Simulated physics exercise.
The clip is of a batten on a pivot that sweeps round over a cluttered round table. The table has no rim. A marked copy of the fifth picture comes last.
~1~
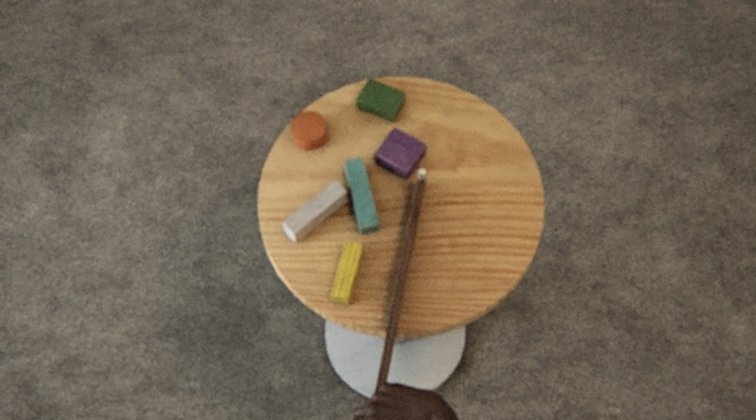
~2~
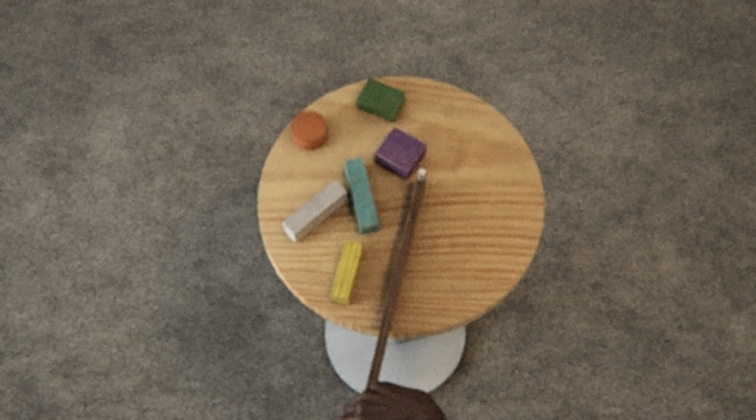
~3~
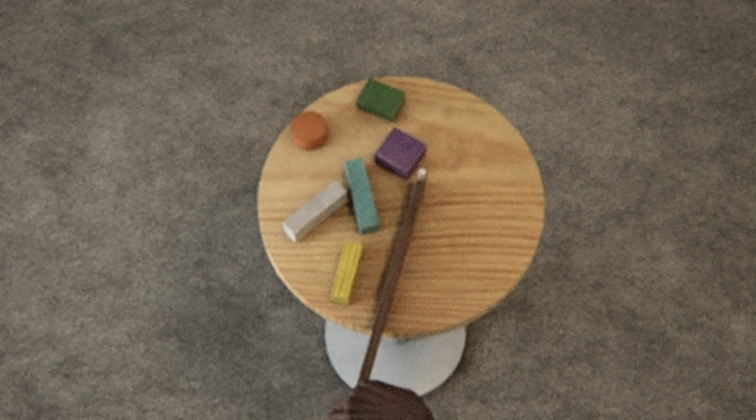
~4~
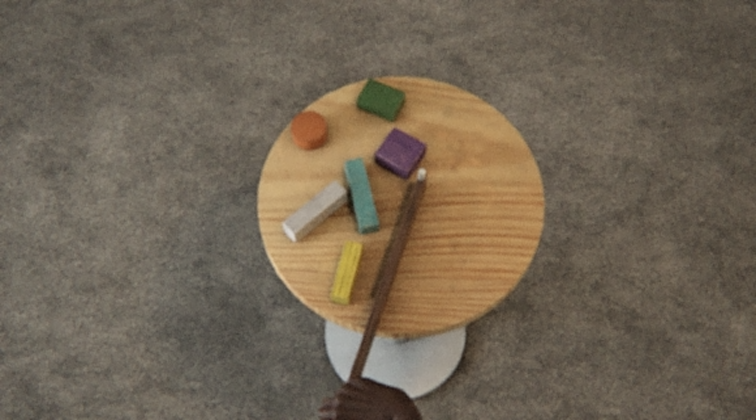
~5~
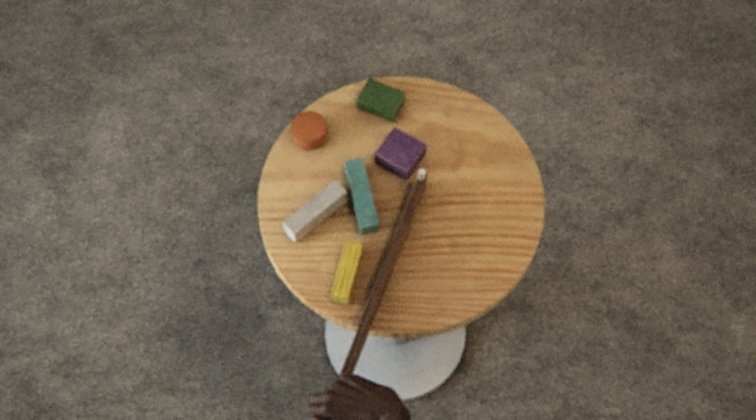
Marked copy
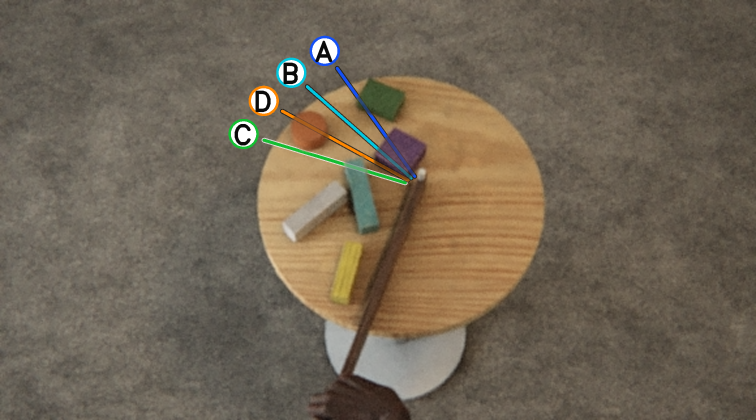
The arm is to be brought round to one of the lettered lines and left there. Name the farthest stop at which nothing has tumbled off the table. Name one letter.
At C, and not beyond.
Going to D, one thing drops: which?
The orange tin goes over.
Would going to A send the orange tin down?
By then, yes.
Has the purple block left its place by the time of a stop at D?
By then, no.
On the marked copy, A at (375, 121); B at (358, 131); C at (334, 162); D at (344, 145).
With C. Early on, arm (347, 229); yellow stick (318, 244); turquoise bar (355, 185).
Further on, arm (329, 185); yellow stick (293, 186); white bar (303, 168).
At the end, arm (335, 152); orange tin (316, 103); yellow stick (296, 138); nothing has fallen.
As for the rest, A drops the yellow stick, white bar and orange tin; B drops the yellow stick, white bar and orange tin; D drops the orange tin.
